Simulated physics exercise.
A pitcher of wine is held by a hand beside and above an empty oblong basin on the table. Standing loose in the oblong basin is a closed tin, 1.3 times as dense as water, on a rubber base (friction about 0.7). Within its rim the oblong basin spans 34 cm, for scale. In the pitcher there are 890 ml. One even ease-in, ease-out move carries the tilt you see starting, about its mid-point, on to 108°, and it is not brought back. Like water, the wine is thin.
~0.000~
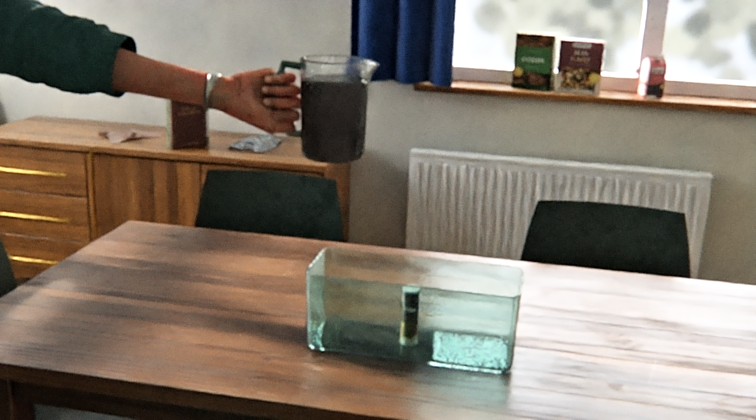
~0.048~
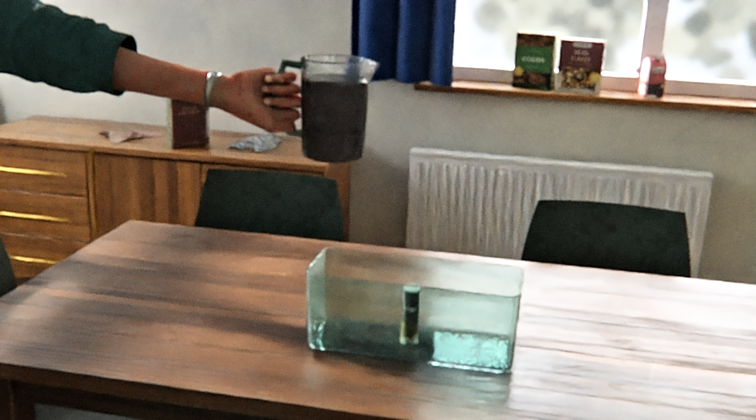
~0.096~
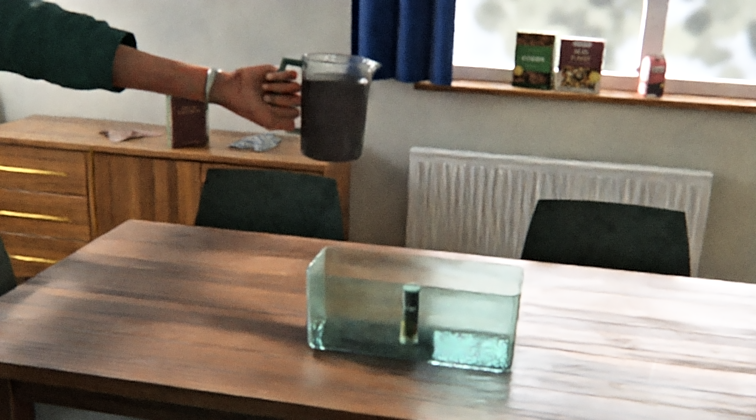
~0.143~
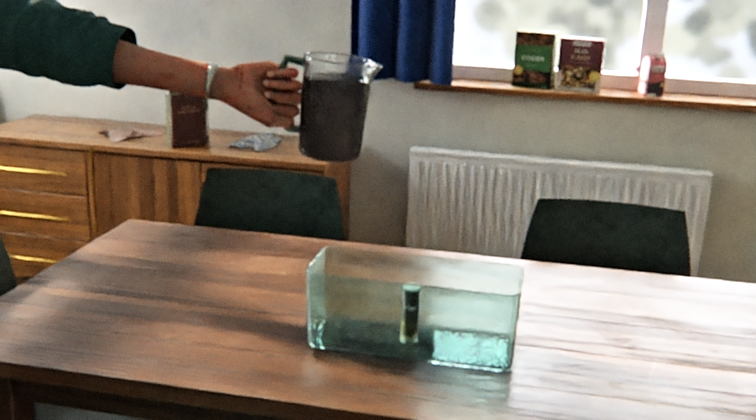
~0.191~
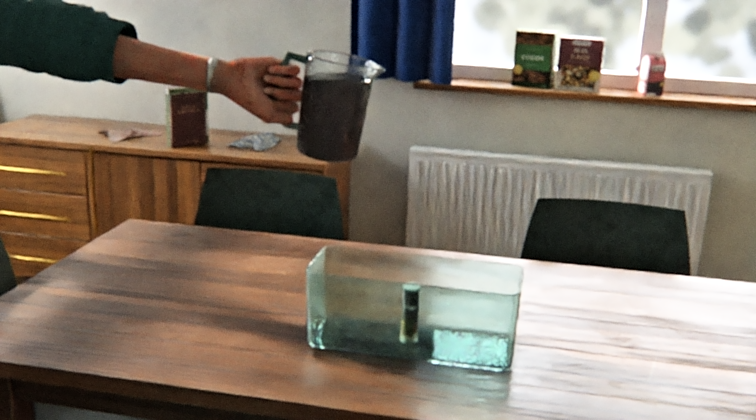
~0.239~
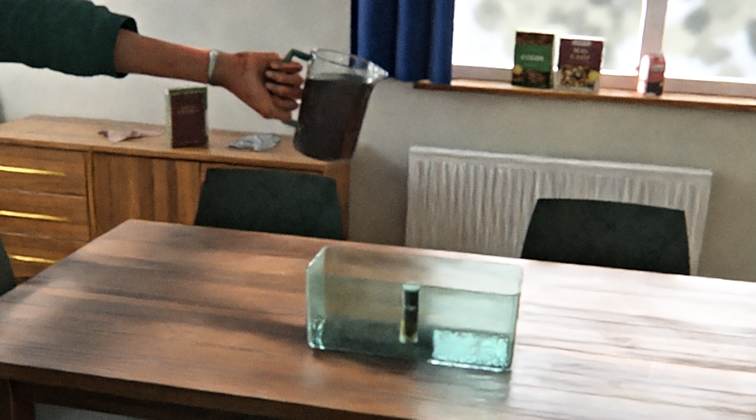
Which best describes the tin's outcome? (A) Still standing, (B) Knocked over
A, still standing.
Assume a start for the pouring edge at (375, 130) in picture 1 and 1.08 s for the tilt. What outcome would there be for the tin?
It tumbles.
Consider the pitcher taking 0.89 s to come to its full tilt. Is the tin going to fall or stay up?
Result: Tin upright.
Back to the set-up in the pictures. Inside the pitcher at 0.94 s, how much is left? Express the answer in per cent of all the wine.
Close to 36 in a hundred.
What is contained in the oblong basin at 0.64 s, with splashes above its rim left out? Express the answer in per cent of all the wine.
0 %, roughly.
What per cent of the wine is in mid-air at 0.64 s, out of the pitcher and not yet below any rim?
Around 12 in a hundred.
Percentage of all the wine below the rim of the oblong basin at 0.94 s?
About 30 per cent.
Then, 0.64 s in, the tilt is 70° and 87 per cent is still to pour; the tin stands where it began.
Then, 0.94 s in, the tilt is 103° and 36 per cent is still to pour; the tin stands where it began.
Then, 1.25 s in, the tilt is 108° and 3 per cent is still to pour; the tin stands where it began.
Then, 1.58 s in, the tilt is 108° and 0 per cent is still to pour; the tin stands where it began.
Finally, the tin stands where it began.
